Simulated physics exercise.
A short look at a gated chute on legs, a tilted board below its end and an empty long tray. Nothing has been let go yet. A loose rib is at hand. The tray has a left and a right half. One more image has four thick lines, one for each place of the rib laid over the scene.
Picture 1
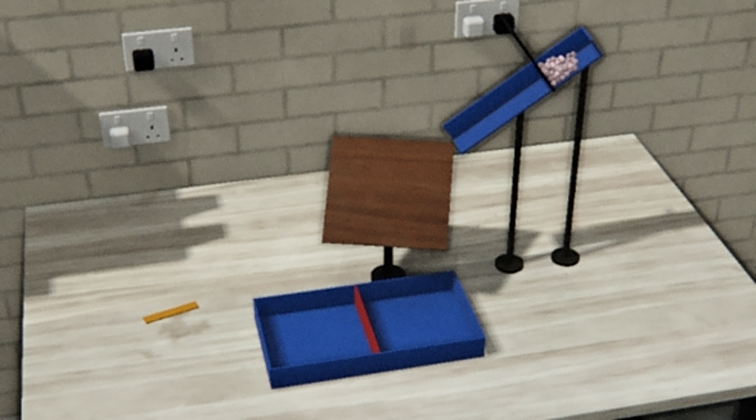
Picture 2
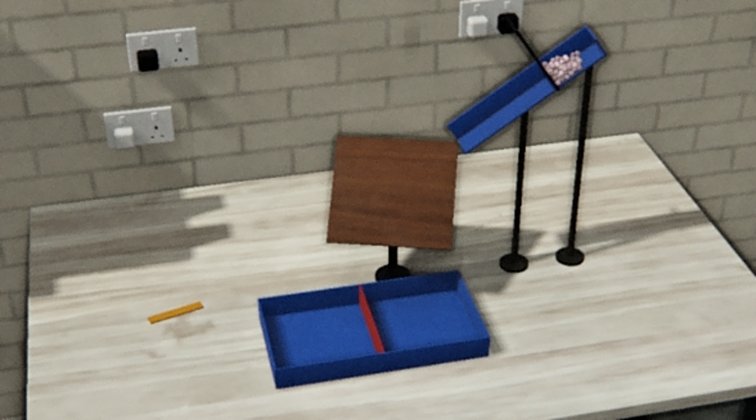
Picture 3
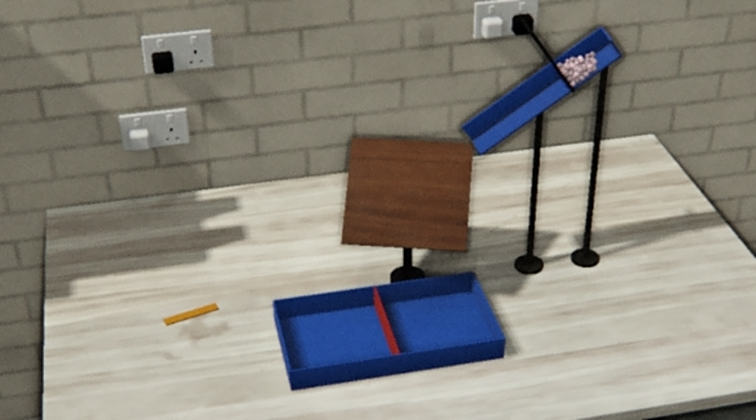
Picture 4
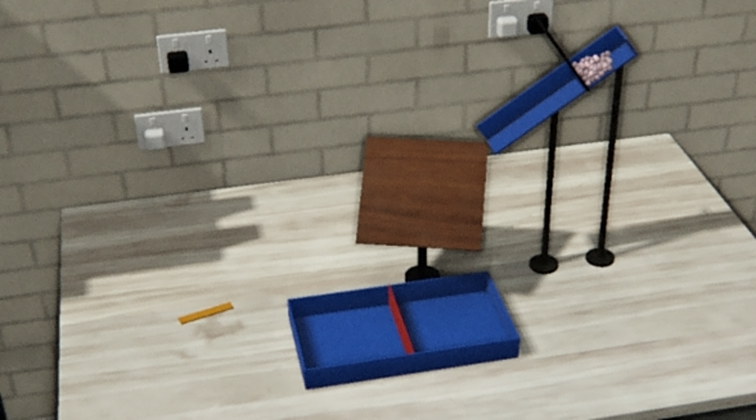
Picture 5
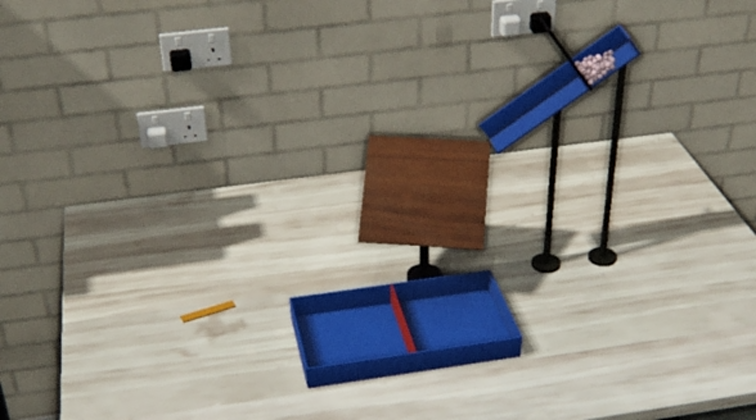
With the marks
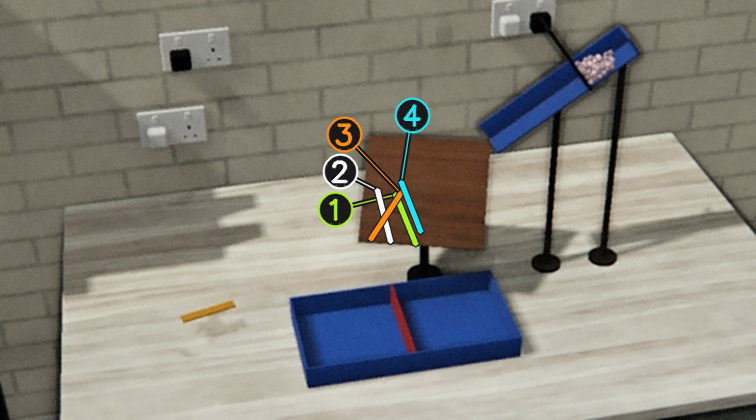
Only the camera moves, swinging slightly left so that the whole scene slides a little to the right, then almost settling, while the objects stay still. It looks down on a pale wood-grain worktop against a brick wall with sockets. A blue chute on black legs holds pinkish beads behind a gate at upper right, above a tilted brown board, a red-divided empty blue tray and, leftward, an orange strip.
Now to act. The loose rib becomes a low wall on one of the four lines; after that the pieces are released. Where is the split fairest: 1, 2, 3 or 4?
Best: 2.
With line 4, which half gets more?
The right half.
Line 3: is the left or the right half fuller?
More lands on the left.
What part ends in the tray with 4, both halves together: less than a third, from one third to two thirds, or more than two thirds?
It is more than two thirds.
On the marked copy, line 1 from (395, 194) to (415, 243); line 2 from (377, 190) to (390, 241); line 3 from (401, 193) to (371, 238); line 4 from (401, 182) to (420, 231).
With 1, of what is caught, a small part in the left half, most in the right.
With 2, of what is caught, about half in the left half, about half in the right.
With 3, of what is caught, nearly all in the left half, a small part in the right.
With 4, of what is caught, a small part in the left half, nearly all in the right.
